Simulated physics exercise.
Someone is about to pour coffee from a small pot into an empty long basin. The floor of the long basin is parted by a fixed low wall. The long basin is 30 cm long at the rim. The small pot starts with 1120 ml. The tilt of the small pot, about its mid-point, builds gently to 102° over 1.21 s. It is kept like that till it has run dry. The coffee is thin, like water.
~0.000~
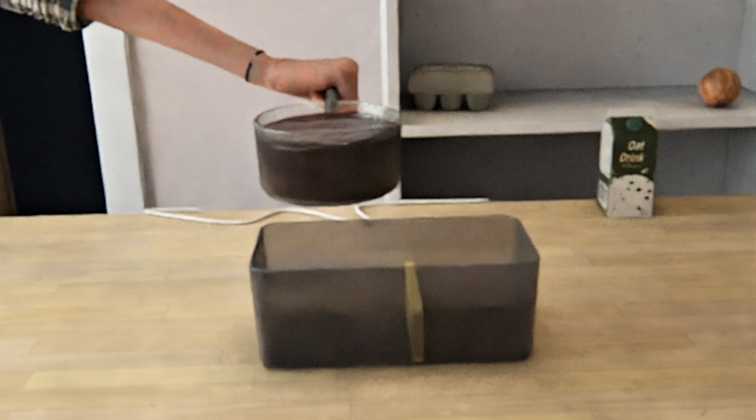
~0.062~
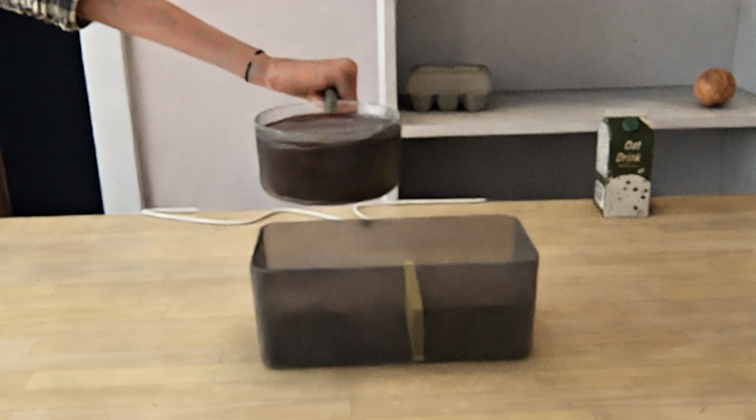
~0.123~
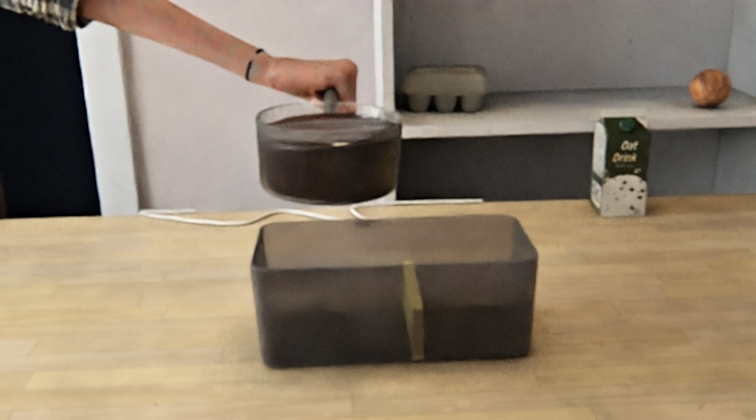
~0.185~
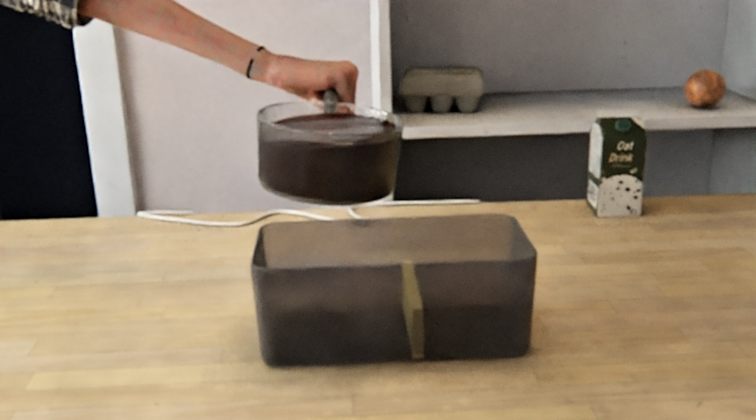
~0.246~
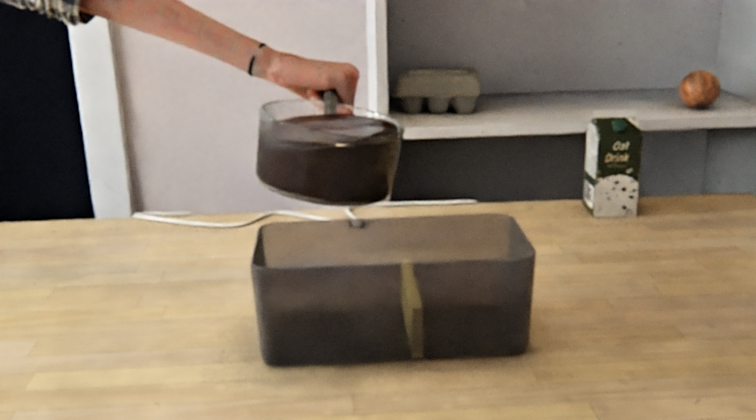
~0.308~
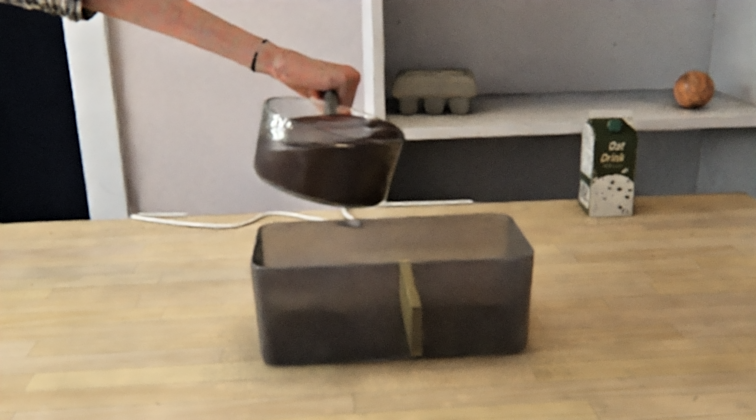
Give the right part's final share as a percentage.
The far part has some 82 per cent.
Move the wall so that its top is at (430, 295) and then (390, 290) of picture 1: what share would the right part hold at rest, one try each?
First 60, then 95 per cent.
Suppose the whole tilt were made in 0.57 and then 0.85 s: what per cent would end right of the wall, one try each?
First 60, then 75 per cent.
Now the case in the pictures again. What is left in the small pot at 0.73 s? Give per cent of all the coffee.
Some 48 per cent.
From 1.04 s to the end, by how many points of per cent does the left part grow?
Near 12 in a hundred.
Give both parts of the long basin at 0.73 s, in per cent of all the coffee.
Near 0 on the left, 24 on the right.
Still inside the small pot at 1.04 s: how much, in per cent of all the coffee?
Some 10 per cent.
By 0.73 s the tilt is 67° and 48 per cent is still to pour, 0 is left of the wall and 25 right of it.
By 1.04 s the tilt is 97° and 10 per cent is still to pour, 6 is left of the wall and 80 right of it.
By 1.36 s the tilt is 102° and 1 per cent is still to pour, 16 is left of the wall and 82 right of it.
By 1.71 s the tilt is 102° and 0 per cent is still to pour, 18 is left of the wall and 82 right of it.
At rest 18 per cent lies left of the wall, 82 right of it and 0 outside.
